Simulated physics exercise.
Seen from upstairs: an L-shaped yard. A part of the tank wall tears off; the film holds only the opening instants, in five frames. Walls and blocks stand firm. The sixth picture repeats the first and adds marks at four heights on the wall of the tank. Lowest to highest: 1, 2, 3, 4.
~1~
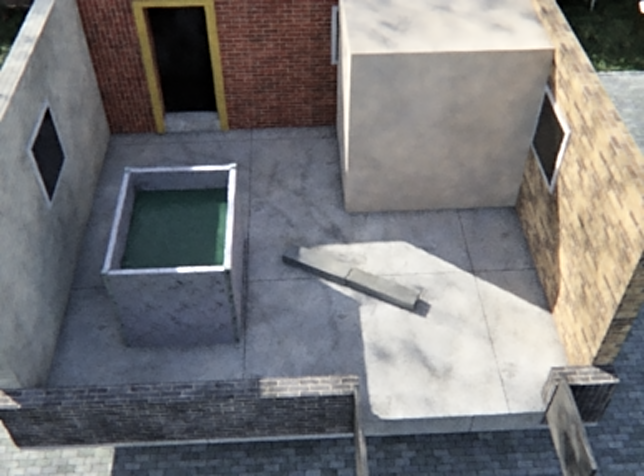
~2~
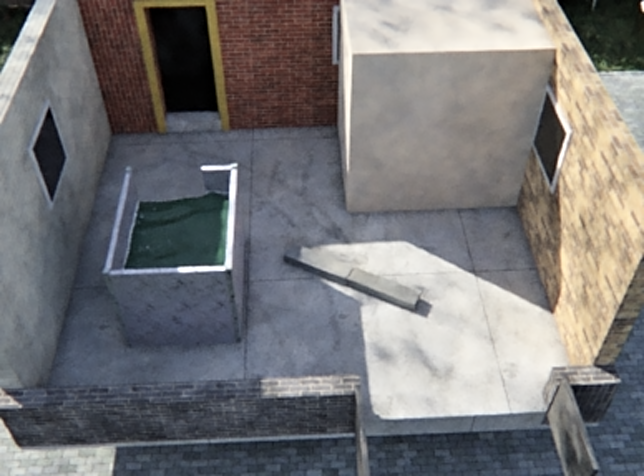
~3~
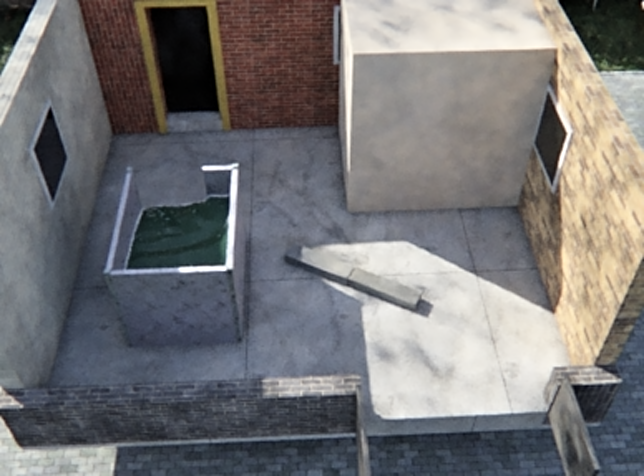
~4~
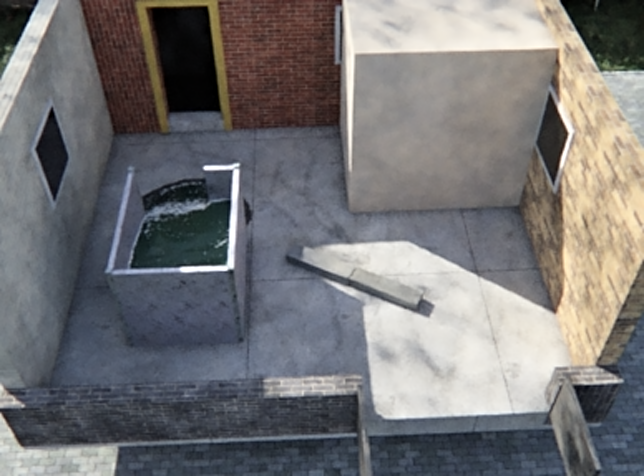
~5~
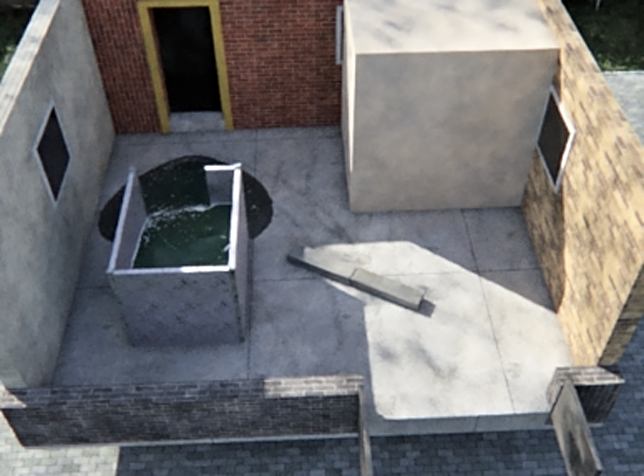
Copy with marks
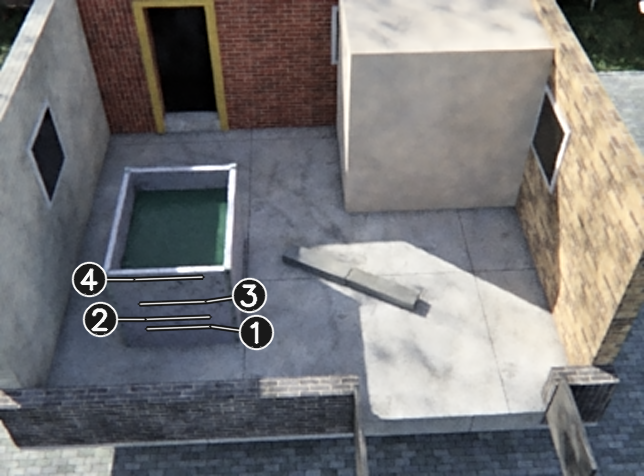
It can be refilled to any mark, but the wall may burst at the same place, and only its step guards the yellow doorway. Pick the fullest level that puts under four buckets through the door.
Choose 2.
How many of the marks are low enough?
Two of the four.
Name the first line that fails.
It is 3.
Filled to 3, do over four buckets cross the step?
Yes, it does.
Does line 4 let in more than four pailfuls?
Yes, that goes wrong.
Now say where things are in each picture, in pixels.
The first picture shows water in the tank at rest, its middle at (178, 235); foot of the yellow doorway at (194, 131); open gate at (456, 368).
In the second picture, water covers 1 % of the ground, its front hidden from here.
In the third picture, water covers 3 % of the ground, its front hidden from here.
In the fourth picture, water covers 7 % of the ground, its front hidden from here.
The fifth picture shows front seen at (261, 218), 13 % of the ground wet.
On the marked copy, 1 at (179, 327); 2 at (177, 318); 3 at (173, 302); 4 at (167, 278); from the bottom up 1, 2, 3, 4.
Choosing 1, nothing gets over.
Choosing 2, a splash gets over, under a bucket.
Choosing 3, about 10 bucketfuls get in.
Choosing 4, dozens of bucketfuls pour in.
